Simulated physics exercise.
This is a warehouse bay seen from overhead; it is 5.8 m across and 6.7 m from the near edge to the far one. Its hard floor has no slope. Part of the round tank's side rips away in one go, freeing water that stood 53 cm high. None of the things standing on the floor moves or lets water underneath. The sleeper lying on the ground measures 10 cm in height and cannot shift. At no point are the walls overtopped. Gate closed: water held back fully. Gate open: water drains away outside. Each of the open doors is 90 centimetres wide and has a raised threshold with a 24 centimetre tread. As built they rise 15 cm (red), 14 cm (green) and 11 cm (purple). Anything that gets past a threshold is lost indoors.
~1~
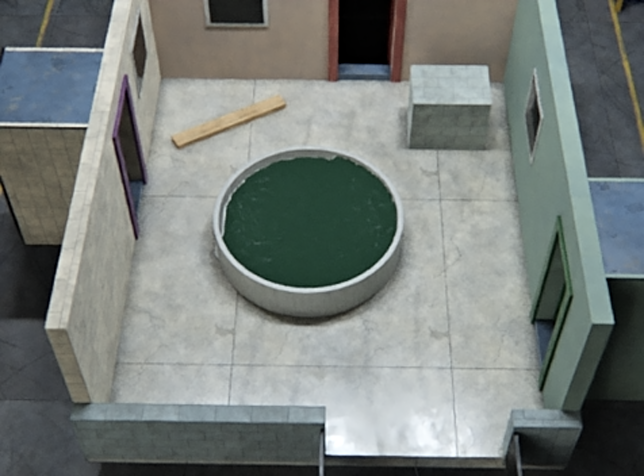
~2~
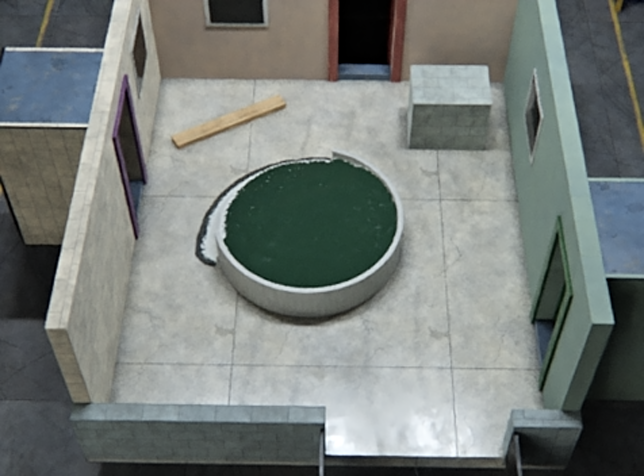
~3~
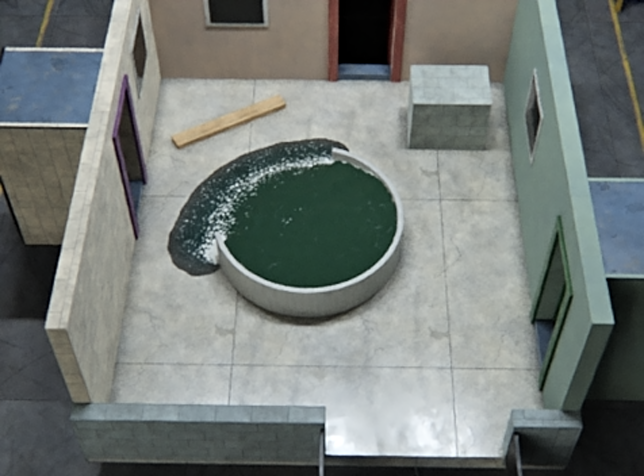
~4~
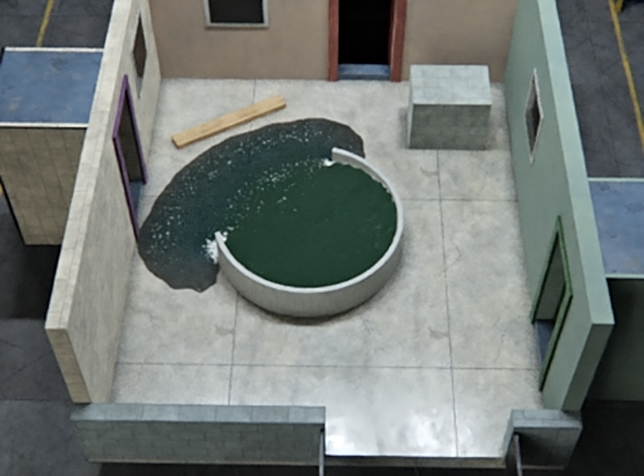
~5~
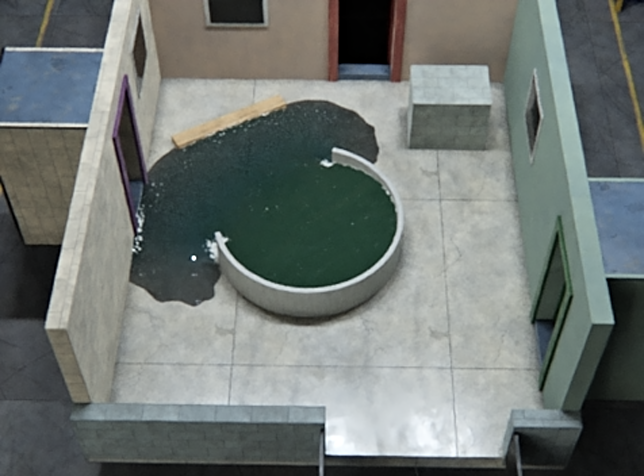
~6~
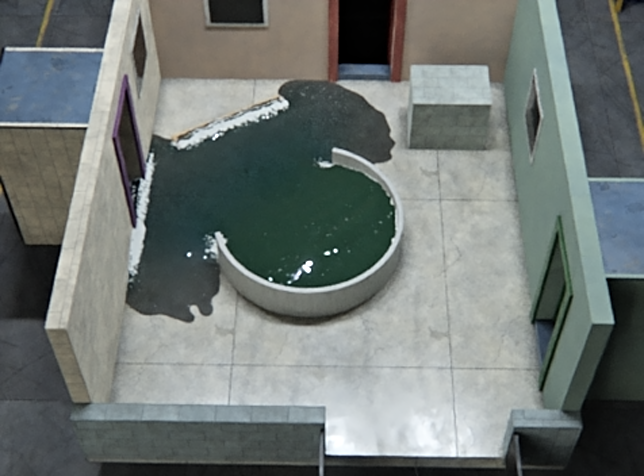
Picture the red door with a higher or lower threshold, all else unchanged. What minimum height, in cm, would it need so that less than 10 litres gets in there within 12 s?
About 12 cm.
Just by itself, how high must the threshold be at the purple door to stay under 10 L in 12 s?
Purple door - some 26 centimetres.
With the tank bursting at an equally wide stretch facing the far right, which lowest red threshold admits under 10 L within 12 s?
Near 25 cm.
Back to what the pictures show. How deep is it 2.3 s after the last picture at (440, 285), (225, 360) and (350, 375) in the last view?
In that order: 0, 1 and 0 cm.
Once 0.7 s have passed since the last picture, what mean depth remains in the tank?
About 31 cm.
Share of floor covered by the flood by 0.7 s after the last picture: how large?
Approximately 35 % of the floor.
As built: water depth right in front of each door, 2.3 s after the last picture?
Red door: 9 cm; green door: 0 cm; purple door: 22 cm.
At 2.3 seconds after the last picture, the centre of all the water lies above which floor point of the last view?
(252, 171), roughly.
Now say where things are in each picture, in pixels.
The first frame shows the round tank at (309, 218) is whole and still, 53 cm deep; the red door at (366, 35) is dry.
In the second frame, the gap is on the far side, the front 0.3 m out at a hidden place; the back of the round tank holds 53 cm.
In the third frame, the front is at (327, 143), 0.7 m from the gap on the far side; 2.2 m2 of floor is wet, 53 cm left at the back.
In the fourth frame, the front is at (320, 122), 1.2 m from the gap on the far side; 4.4 m2 of floor is wet, 53 cm left at the back.
In the fifth frame, water pours out on the far side and has run 1.5 m, to (295, 106); about 5 cm deep outside, 53 cm at the back.
In the sixth frame, water pours out on the far side and has run 2.1 m, to (303, 83); about 6 cm deep outside, 53 cm at the back; the red door at (366, 35), 3.1 m from the gap, is still 0.5 m from the nearest water.
Then, 0.7 s after the last picture water covers 35 % of the floor, deepest (33 cm) near (149, 158); 12 cm at the red door, 0 litres in over its 15 cm threshold.
Then, 2.3 s after the last picture water covers 50 % of the floor, deepest (34 cm) near (160, 87); 9 cm at the red door, 0 litres in over its 15 cm threshold.
Then, 11.3 s after the last picture water covers 95 % of the floor, deepest (12 cm) near (534, 335); 7 cm at the red door, 2 litres in over its 15 cm threshold.
At the red door as built, the water peaked near 14 cm, 6.5 s after the last picture.
Run again over the same 12 s with other heights there, 26 litres in over 9.5 cm, 1 litre over 15 cm. The limit of 10 litres is kept from about 12 cm up.
